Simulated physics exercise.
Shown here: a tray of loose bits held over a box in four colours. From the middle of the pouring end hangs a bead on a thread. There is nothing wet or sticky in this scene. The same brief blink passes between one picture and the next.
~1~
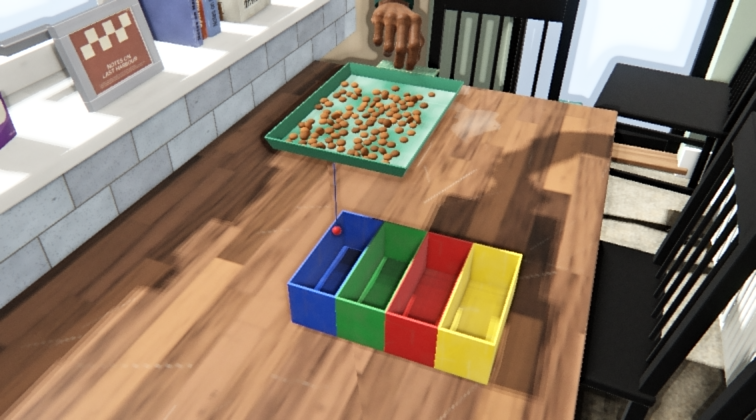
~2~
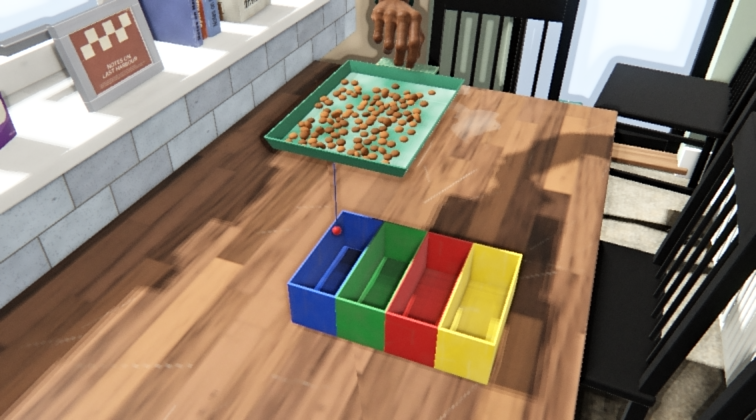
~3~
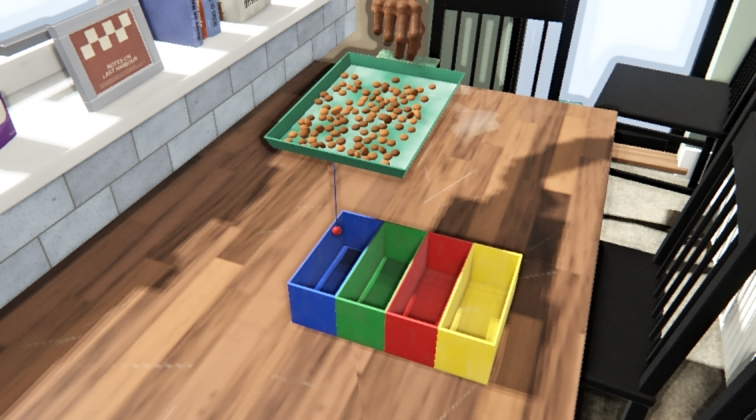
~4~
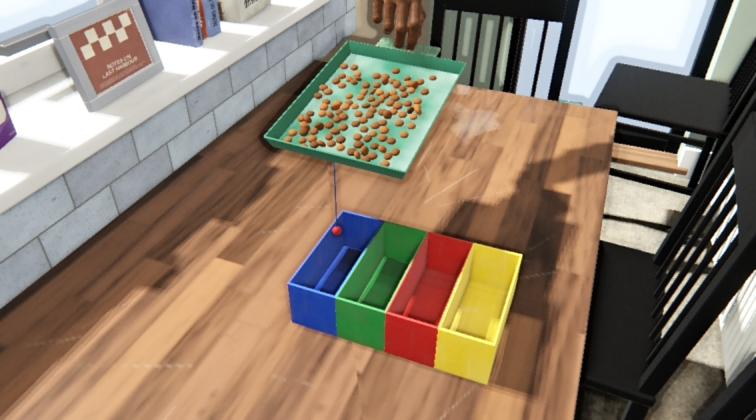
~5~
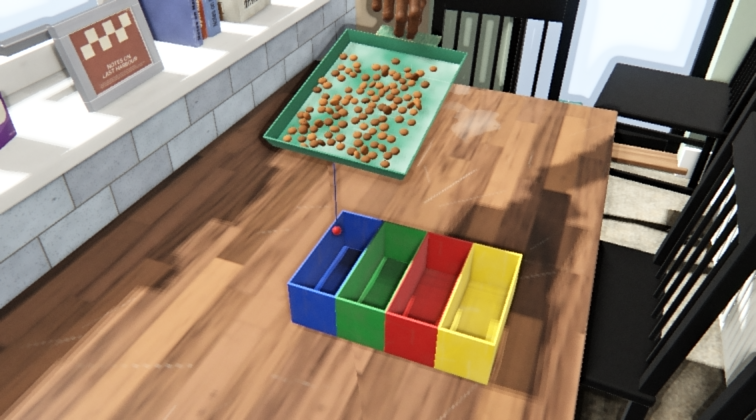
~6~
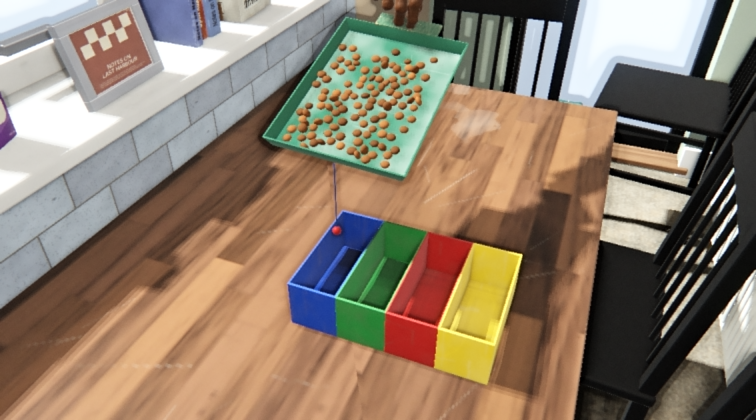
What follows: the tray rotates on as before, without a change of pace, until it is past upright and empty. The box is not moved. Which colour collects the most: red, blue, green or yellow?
Green.
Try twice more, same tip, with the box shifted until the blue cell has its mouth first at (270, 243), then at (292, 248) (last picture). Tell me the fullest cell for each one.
The red cell, then that red cell.
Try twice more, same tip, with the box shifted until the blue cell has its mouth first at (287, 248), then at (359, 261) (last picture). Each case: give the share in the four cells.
100 and 80 in a hundred, in turn.
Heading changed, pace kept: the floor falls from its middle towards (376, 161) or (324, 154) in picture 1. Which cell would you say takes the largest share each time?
Try 1 - the green one. Try 2 - the cell in blue.
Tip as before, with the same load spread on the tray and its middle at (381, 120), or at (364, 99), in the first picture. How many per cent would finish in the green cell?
Shares in turn: 50 % and 50 %.
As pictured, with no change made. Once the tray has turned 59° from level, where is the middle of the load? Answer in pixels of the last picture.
The centre of the load shows up near (360, 153) in the last view.
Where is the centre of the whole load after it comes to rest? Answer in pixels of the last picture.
The centre settles at about (365, 308).
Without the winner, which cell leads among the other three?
That's the blue cell.
Soon, tray tipped steeply; nearly all on the tray; a small part falling or outside the box.
A while on, tray tipped right over; a small part on the tray; about a third in the green cell; about a quarter in the blue cell; a small part in the red cell; about a quarter falling or outside the box.
Towards the end, tray tipped past a quarter turn; about half in the green cell; about a third in the blue cell; a small part in the red cell; a small part falling or outside the box.
Finally, tray tipped past a quarter turn; about half in the green cell; about a third in the blue cell; a small part in the red cell; none in the yellow cell; a small part outside the box.
